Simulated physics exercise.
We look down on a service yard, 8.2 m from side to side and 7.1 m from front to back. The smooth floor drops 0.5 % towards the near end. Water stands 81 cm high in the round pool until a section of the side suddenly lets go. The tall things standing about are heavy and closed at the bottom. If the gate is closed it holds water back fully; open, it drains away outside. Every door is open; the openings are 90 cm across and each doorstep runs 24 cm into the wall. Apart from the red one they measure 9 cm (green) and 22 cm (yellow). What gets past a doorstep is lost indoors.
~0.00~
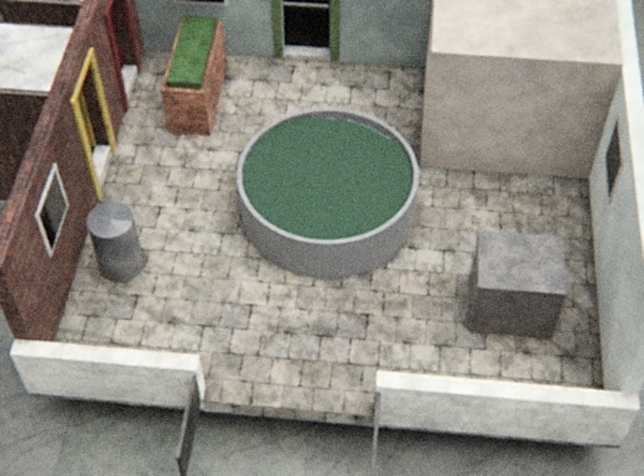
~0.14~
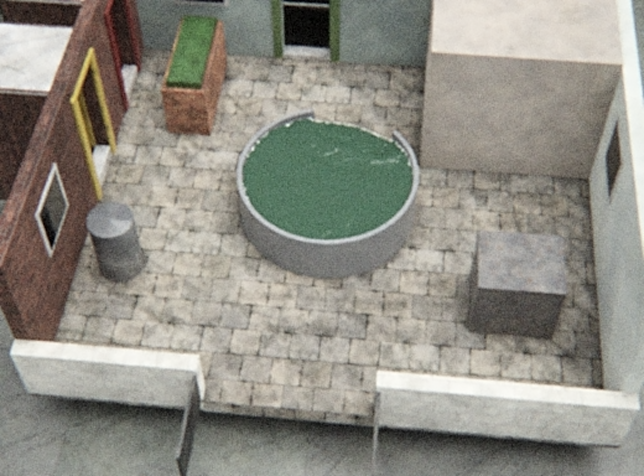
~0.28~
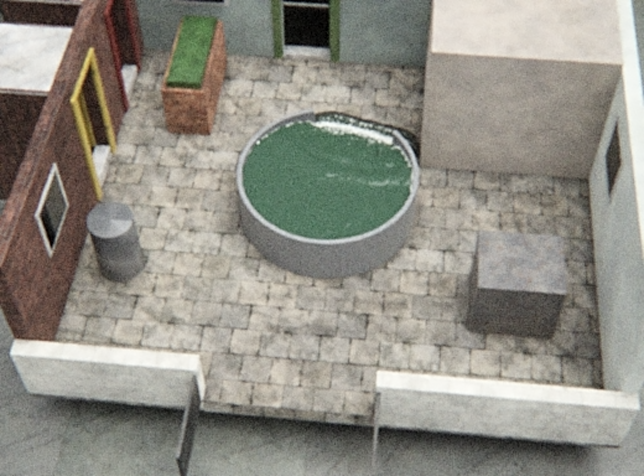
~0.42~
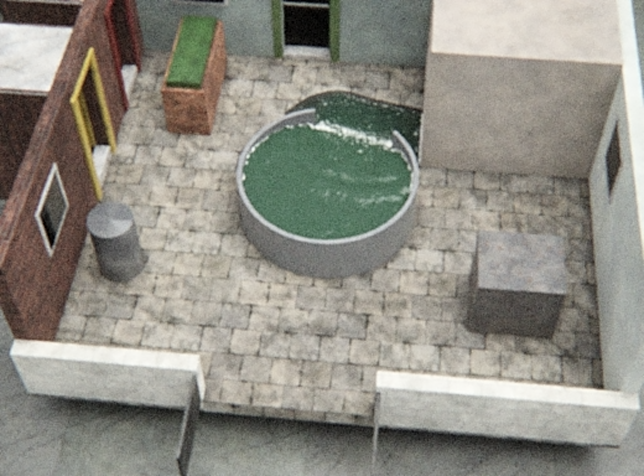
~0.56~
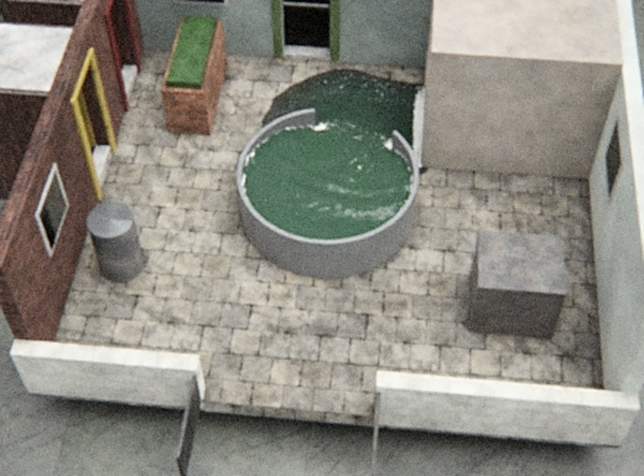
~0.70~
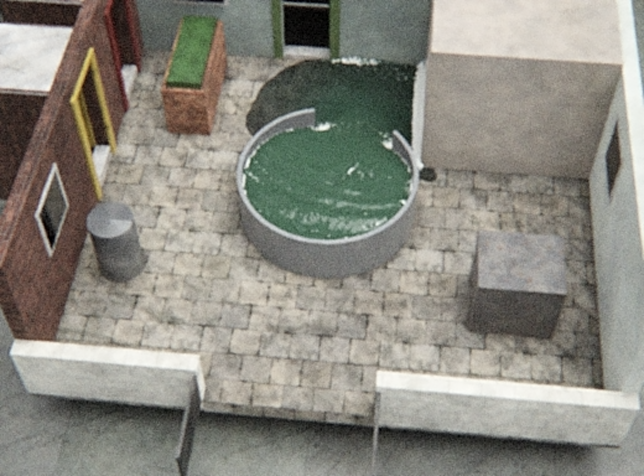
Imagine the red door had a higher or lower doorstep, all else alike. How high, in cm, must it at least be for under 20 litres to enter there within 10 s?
At least 10 cm or so.
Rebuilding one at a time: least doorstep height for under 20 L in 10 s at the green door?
About 31 cm at green.
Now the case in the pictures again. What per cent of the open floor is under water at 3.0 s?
About 30 per cent.
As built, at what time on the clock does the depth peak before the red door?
Near 4.0 s.
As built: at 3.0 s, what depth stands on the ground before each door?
Depths in cm: Green 23, yellow 0, red 12.
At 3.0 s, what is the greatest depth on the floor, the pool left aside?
Roughly 50 cm.
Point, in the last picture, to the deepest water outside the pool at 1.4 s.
At about (411, 68).
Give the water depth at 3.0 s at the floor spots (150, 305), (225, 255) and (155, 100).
Roughly 0, 0 and 2 cm, in turn.
After 1.4 s water covers 15 % of the floor, deepest (72 cm) near (411, 68); it has not reached the red door.
After 3.0 s water covers 30 % of the floor, deepest (50 cm) near (236, 70); 12 cm at the red door, 0 litres in over its 16 cm doorstep.
After 10.0 s water covers 95 % of the floor, deepest (16 cm) near (58, 373); 5 cm at the red door, 3 litres in over its 16 cm doorstep.
At the red door as built, the water arrived by 2.8 s and peaked near 14 cm at 4.2 s.
With a doorstep of 9 cm, 27 litres would have come in within the 10 s; with 12 cm, 12 litres. So under 20 litres takes about 10 cm.
